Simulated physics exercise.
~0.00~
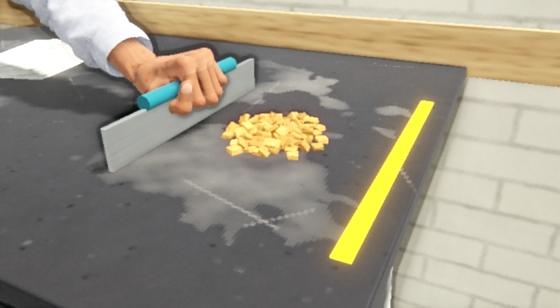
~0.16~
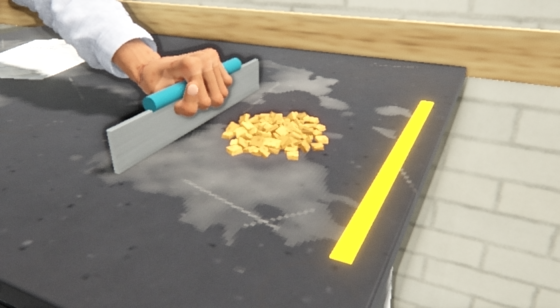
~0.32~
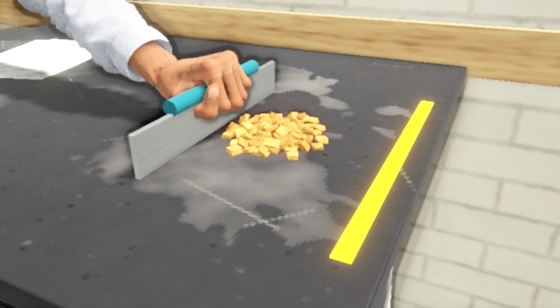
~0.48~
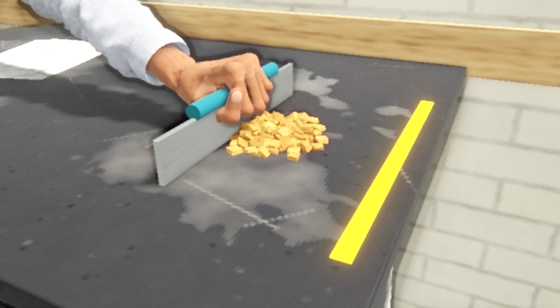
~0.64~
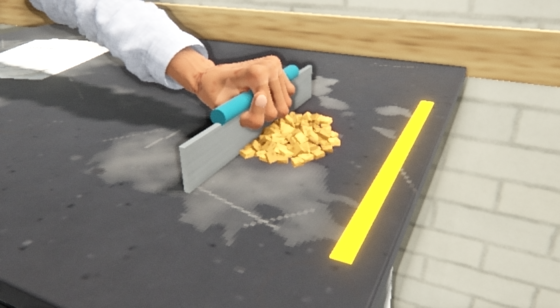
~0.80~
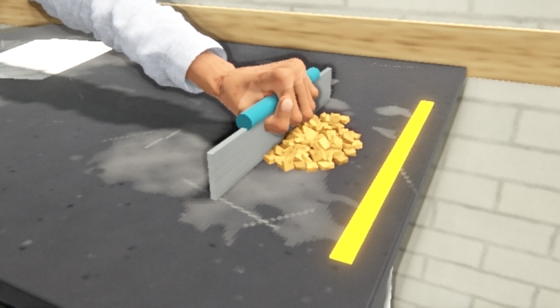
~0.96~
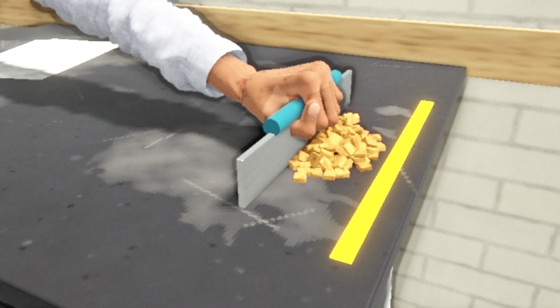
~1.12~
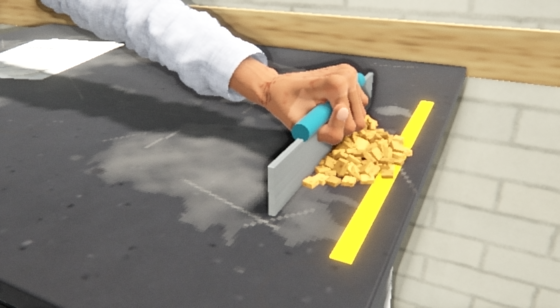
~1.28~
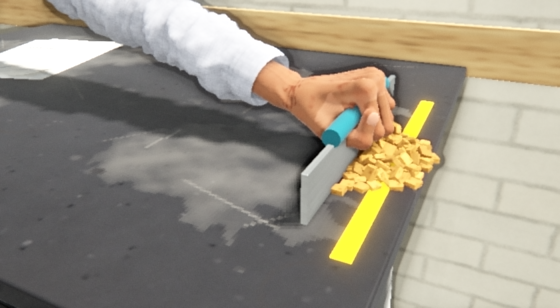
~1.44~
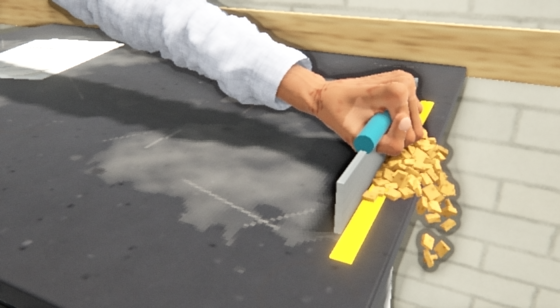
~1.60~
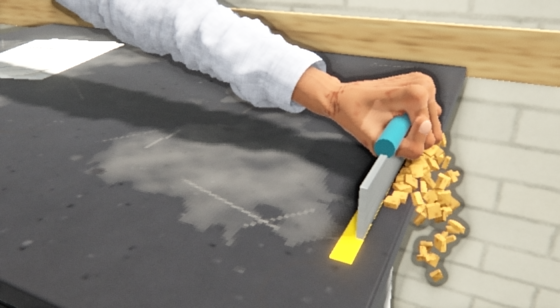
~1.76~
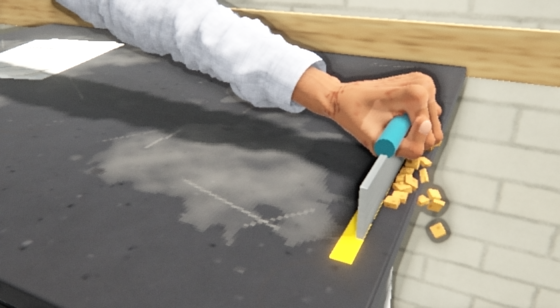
Hand with scraper pushing a pile of small yellow-orange chunks right across a dark table, stopping at yellow tape as most spill off.
